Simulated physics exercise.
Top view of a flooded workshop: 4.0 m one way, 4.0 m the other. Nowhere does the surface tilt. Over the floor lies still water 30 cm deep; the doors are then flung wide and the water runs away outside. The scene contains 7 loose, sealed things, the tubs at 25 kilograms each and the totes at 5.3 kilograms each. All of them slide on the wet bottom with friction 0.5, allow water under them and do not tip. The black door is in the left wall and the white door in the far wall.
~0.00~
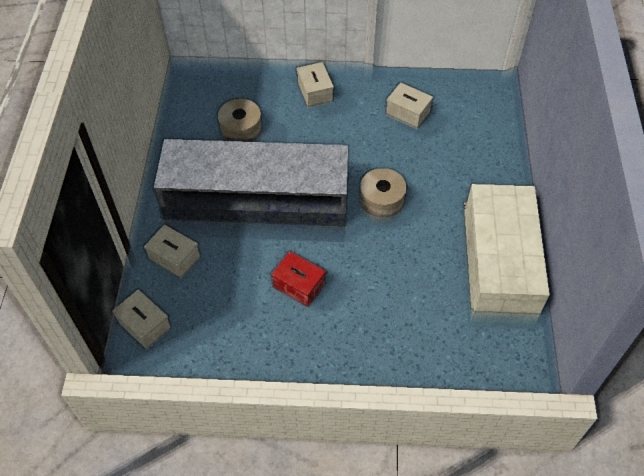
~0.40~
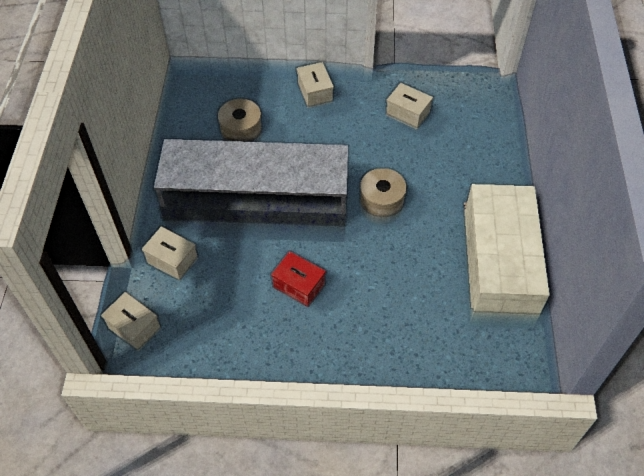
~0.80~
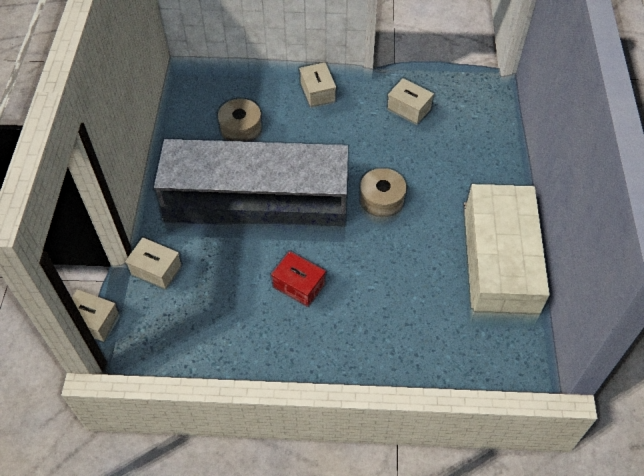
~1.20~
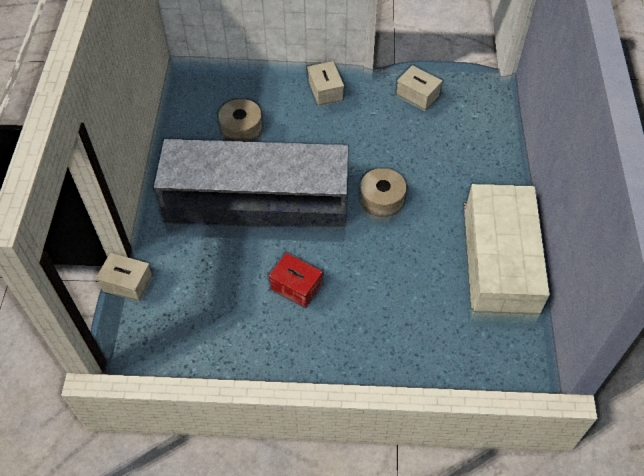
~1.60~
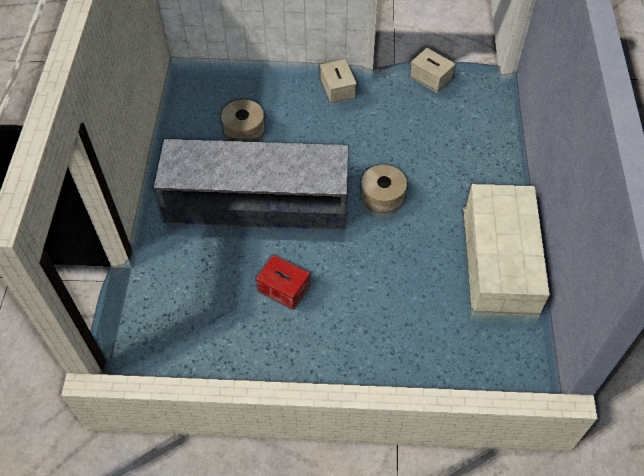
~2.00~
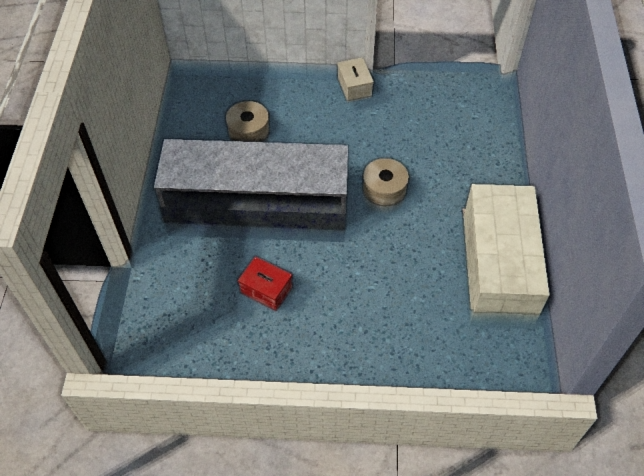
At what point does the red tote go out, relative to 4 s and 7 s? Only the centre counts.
The red tote goes out between 4 s and 7 s.
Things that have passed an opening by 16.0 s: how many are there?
The count by then is 5.
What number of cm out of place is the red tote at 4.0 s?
By that time, close to 100 cm.
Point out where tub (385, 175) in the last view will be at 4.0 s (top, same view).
Look for it near (414, 147).
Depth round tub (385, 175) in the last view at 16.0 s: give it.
6 cm.
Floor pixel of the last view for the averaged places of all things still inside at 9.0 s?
Around (371, 133).
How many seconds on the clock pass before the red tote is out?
Around 6.0 seconds.
After 4.0 s the red tote is near (193, 281), 1.0 m from its start, afloat; 4 of 7 are out; 3 afloat.
After 9.0 s the red tote has gone out (at 5.8 s); 5 of 7 are out; 0 afloat.
After 16.0 s the red tote has gone out (at 5.8 s); 5 of 7 are out; 0 afloat.
After 20.0 s the red tote has gone out (at 5.8 s); 5 of 7 are out; 0 afloat.
